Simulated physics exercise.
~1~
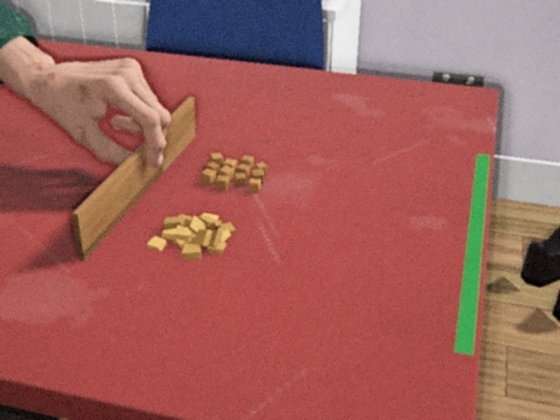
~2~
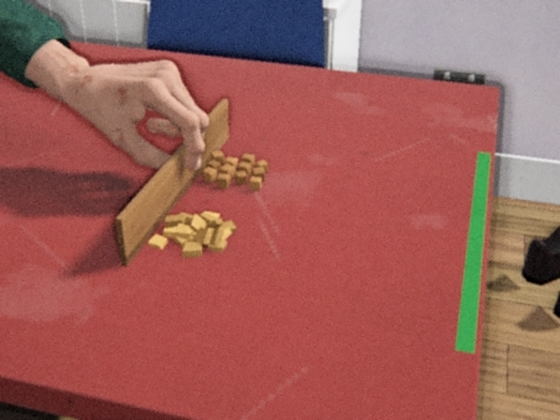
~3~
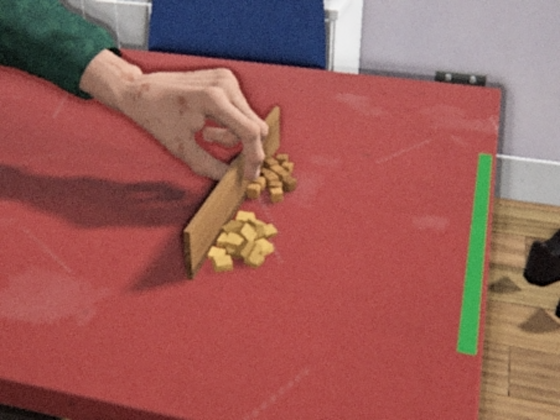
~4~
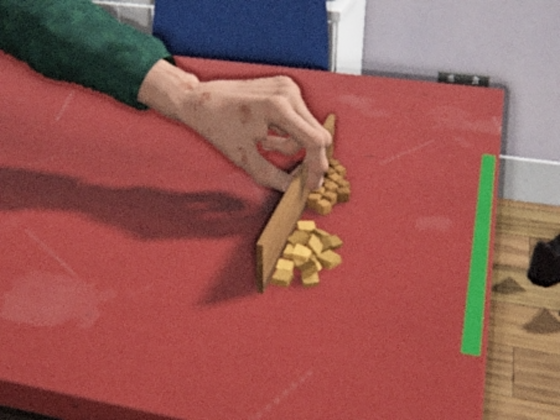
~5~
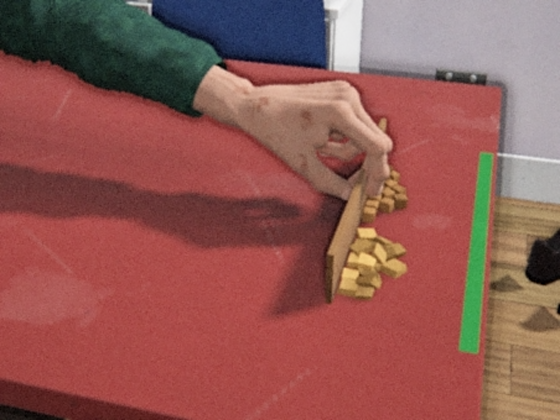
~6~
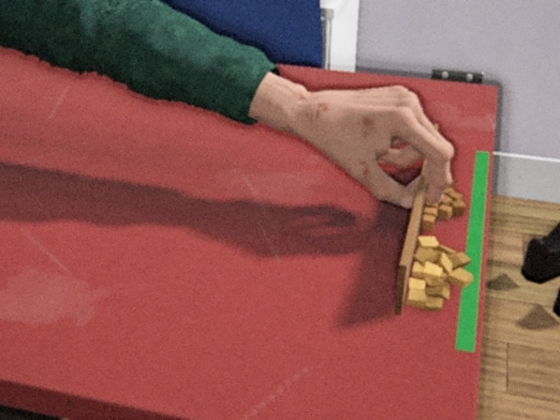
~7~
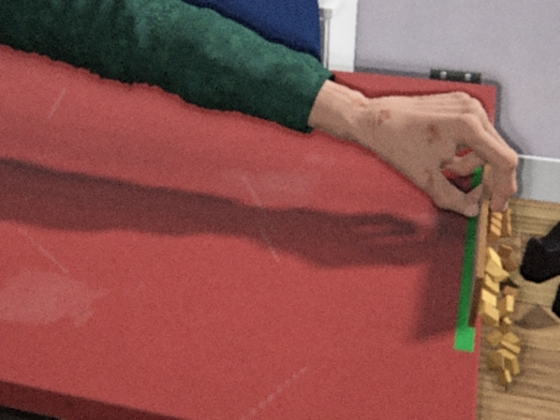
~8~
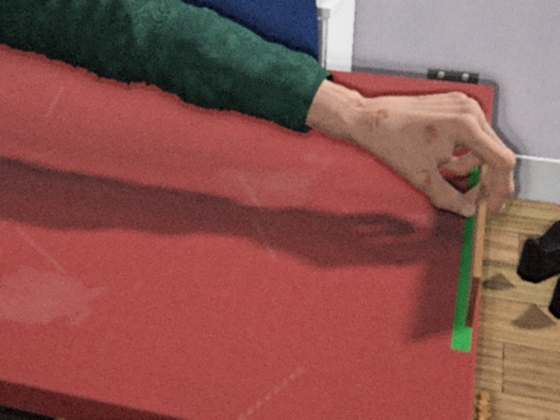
On a red tabletop with a strip of green tape near its right end, a hand in a green sleeve holds a thin strip of wood upright behind two small piles of yellowish-brown blocks. The hand slides the wood to the right, reaching the piles and gathering them against its face. It keeps pushing both piles steadily across the table until they reach the tape. As the wood arrives at the tape, the blocks spill over the table's edge. The hand stops there, still holding the wood, with both piles gone from the tabletop.
